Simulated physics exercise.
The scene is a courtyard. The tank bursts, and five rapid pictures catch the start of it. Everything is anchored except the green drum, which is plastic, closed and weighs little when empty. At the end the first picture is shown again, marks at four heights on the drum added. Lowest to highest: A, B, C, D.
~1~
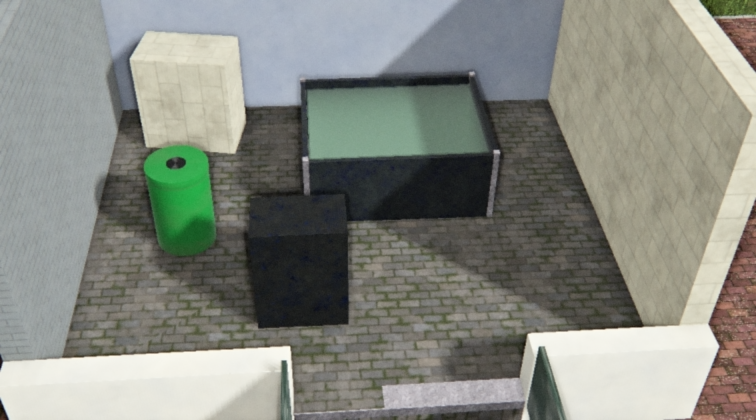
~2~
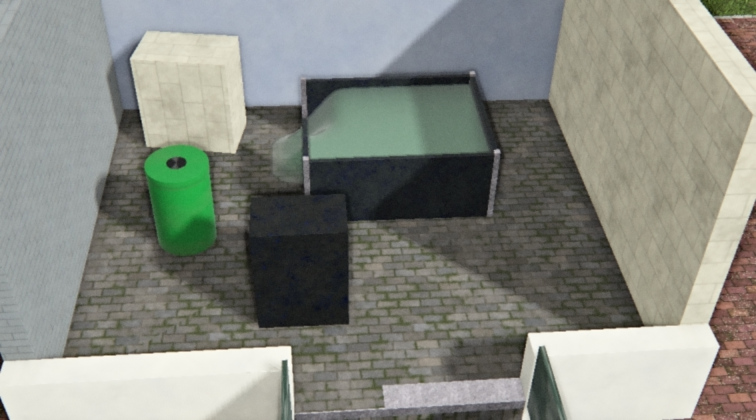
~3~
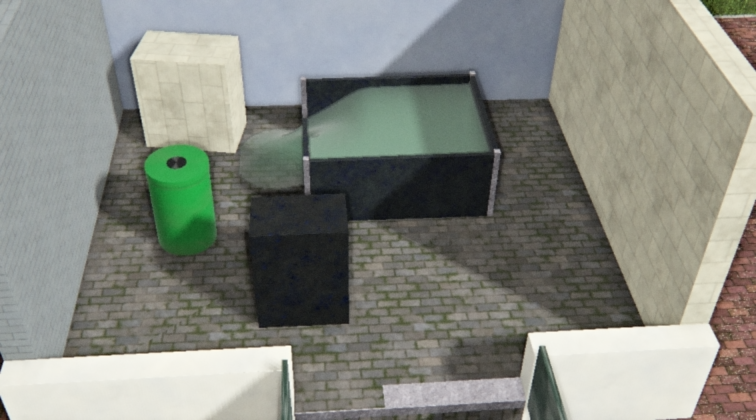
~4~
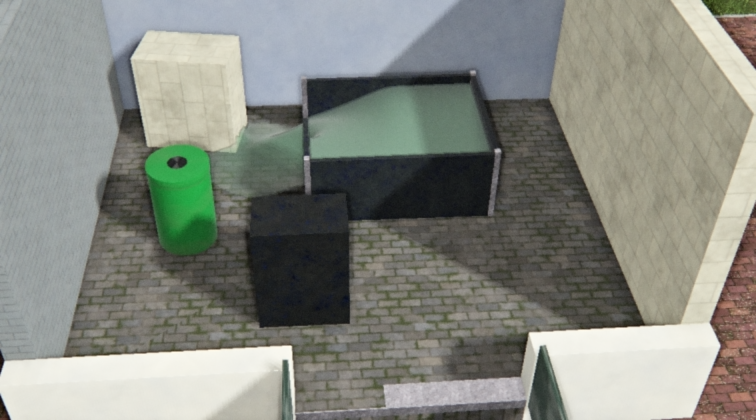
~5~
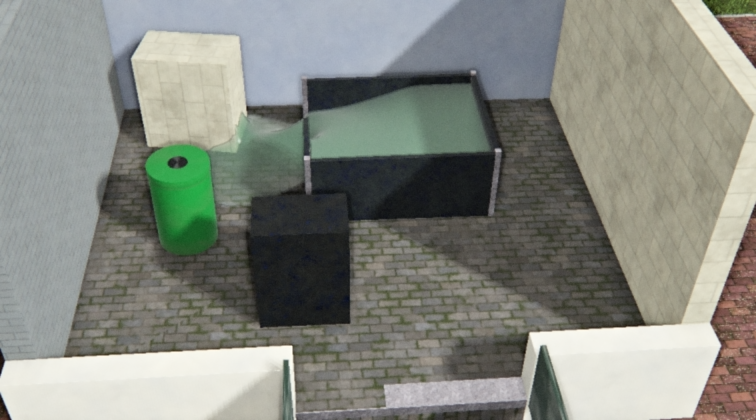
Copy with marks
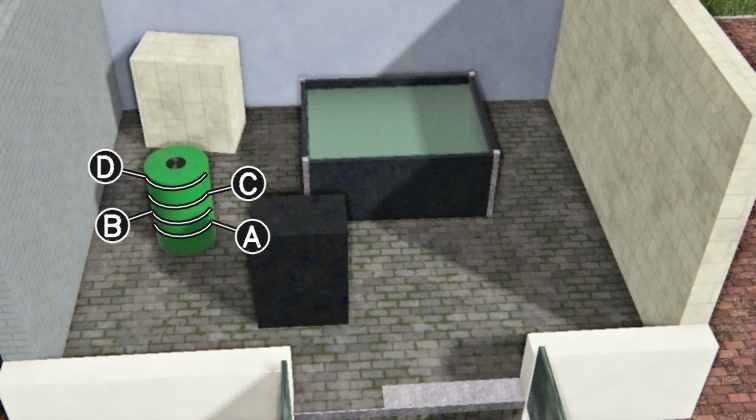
At the start, a dark-sided tank full of pale green water stands in a paved courtyard near a green drum, a pale block and a black block. Water then pours out through the tank's left side onto the paving and spreads leftward toward the pale block and drum, while the solid objects stay still.
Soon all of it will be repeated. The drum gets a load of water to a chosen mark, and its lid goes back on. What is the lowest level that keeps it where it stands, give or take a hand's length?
A.
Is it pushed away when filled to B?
No, that is safe.
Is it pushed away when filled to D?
No, that is safe.
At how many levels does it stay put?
All of them.
On the marked copy, A at (181, 236); B at (179, 223); C at (176, 207); D at (173, 188); from the bottom up A, B, C, D.
With A, it does not move.
With B, it does not move.
With C, it does not move.
With D, it does not move.
